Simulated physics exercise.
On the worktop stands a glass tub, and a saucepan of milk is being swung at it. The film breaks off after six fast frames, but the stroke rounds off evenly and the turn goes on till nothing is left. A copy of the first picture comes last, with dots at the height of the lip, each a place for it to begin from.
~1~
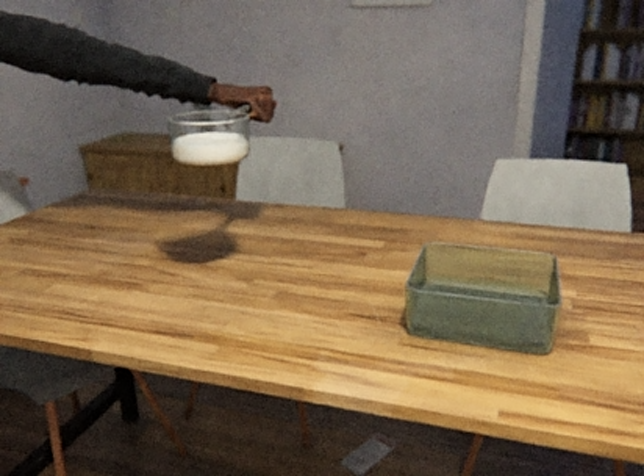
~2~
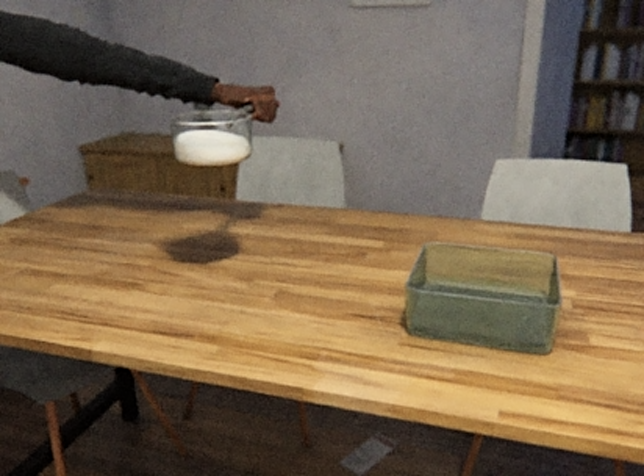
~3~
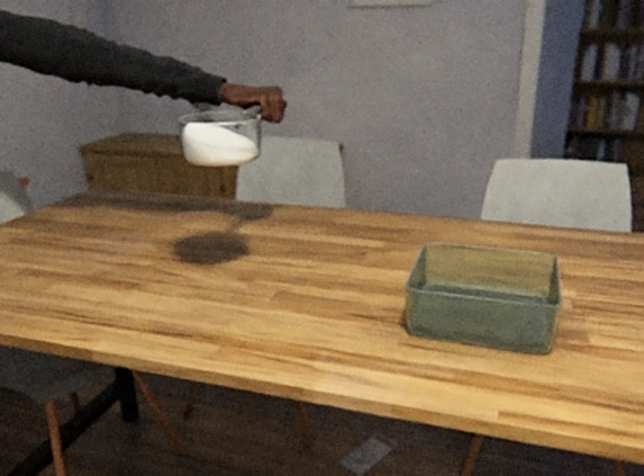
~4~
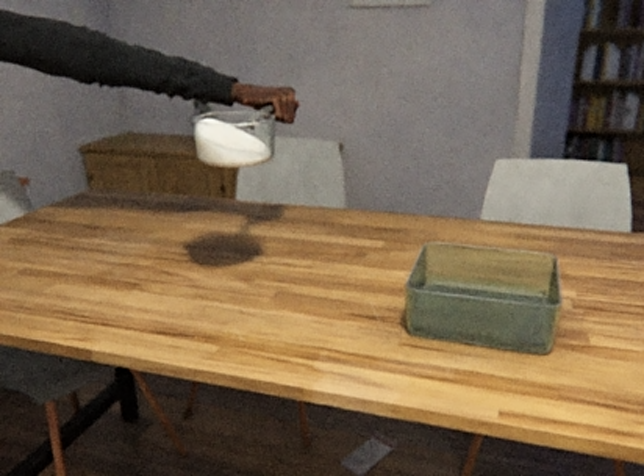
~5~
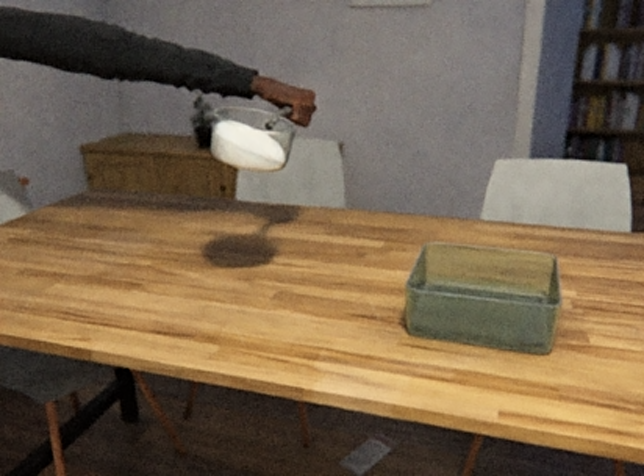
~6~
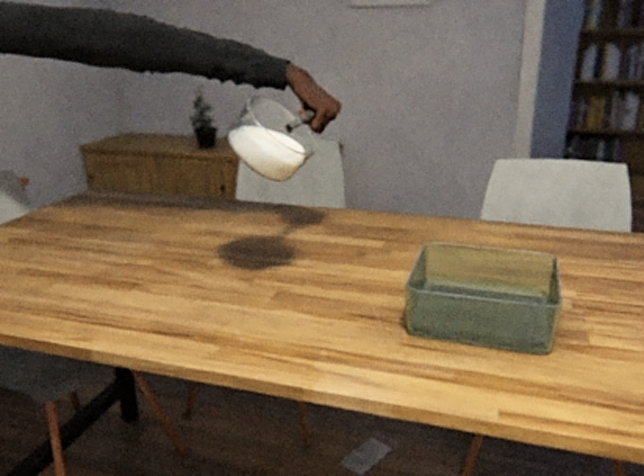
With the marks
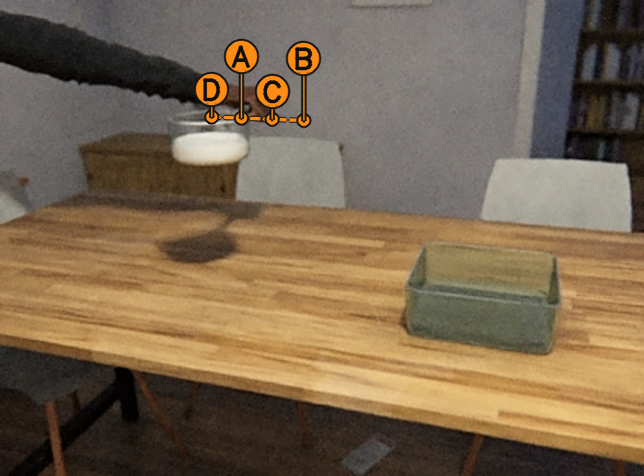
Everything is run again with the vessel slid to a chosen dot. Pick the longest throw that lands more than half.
That is spot C.
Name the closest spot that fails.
Spot A.
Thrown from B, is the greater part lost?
No, that is safe.
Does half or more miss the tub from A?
Yes.
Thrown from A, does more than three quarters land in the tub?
No, less.
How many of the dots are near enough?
Two of the four.
On the marked copy, A at (241, 118); B at (303, 120); C at (272, 119); D at (211, 117).
For spot A, about 25 % lands in the tub, 67 % falls short and 8 % goes beside or beyond.
For spot B, about 62 % lands in the tub, 12 % falls short and 26 % goes beside or beyond.
For spot C, about 61 % lands in the tub, 13 % falls short and 25 % goes beside or beyond.
For spot D, about 0 % lands in the tub, 99 % falls short.
